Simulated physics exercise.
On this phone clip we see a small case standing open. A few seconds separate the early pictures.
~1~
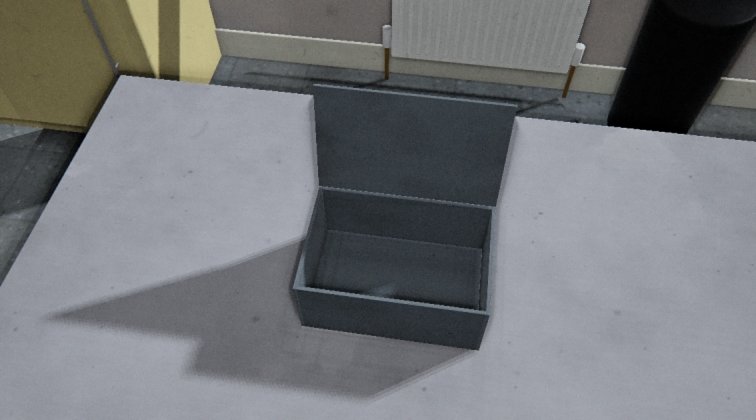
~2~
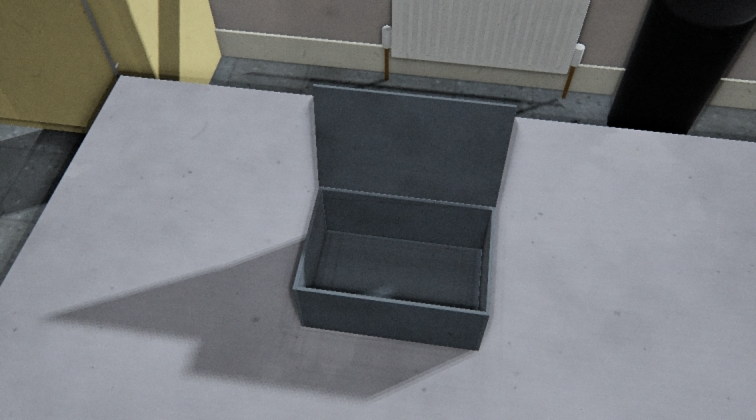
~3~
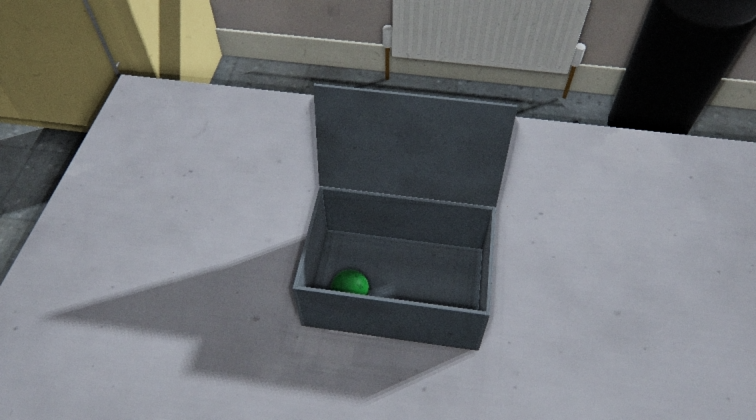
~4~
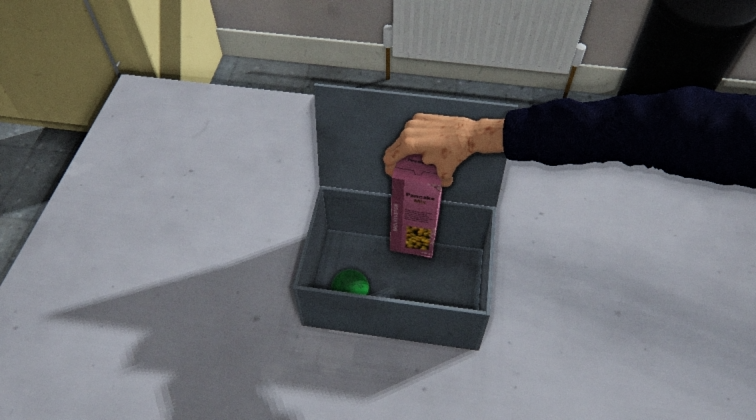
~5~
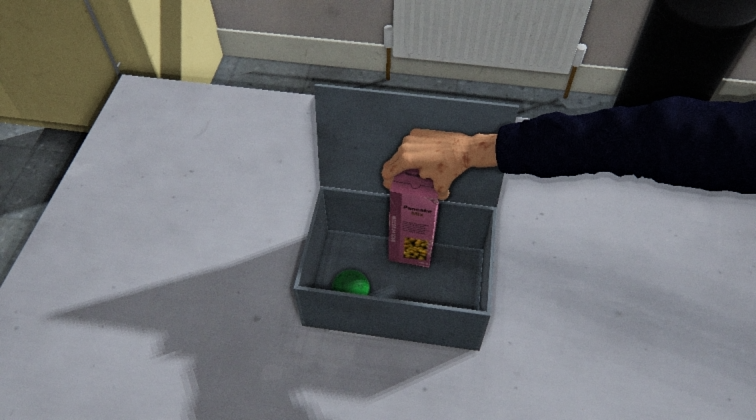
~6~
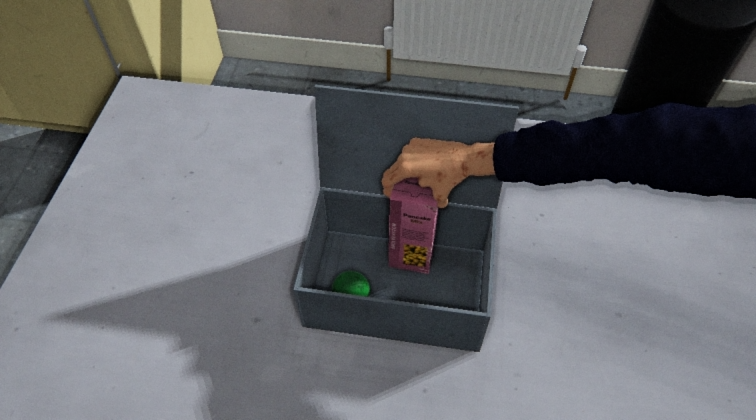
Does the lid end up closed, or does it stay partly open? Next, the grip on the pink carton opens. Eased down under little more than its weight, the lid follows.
The lid ends up partly open.
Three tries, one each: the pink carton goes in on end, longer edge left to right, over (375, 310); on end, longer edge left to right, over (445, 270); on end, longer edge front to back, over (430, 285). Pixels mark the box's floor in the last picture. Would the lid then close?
On the first attempt the lid drops into place, on the second it can't come down, and on the third it can't come down.
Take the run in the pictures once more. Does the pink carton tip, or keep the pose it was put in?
At the finish the pink carton goes crooked.
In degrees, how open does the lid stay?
Near 18° up from the rim.
Then, 1.20 s after the last picture, lid starting down.
Then, 1.90 s after the last picture, lid 52° above the rim; pink carton tipped 16° from how it was near (410, 239).
Then, 2.10 s after the last picture, lid 33° above the rim; pink carton tipped 34° from how it was near (407, 257).
Then, 2.70 s after the last picture, lid 18° above the rim; pink carton tipped 47° from how it was near (403, 269).
At rest, lid 18° above the rim; tipped over in the box, pink carton; green ball in place. Seen from the same camera at the end, pink carton near (403, 268).
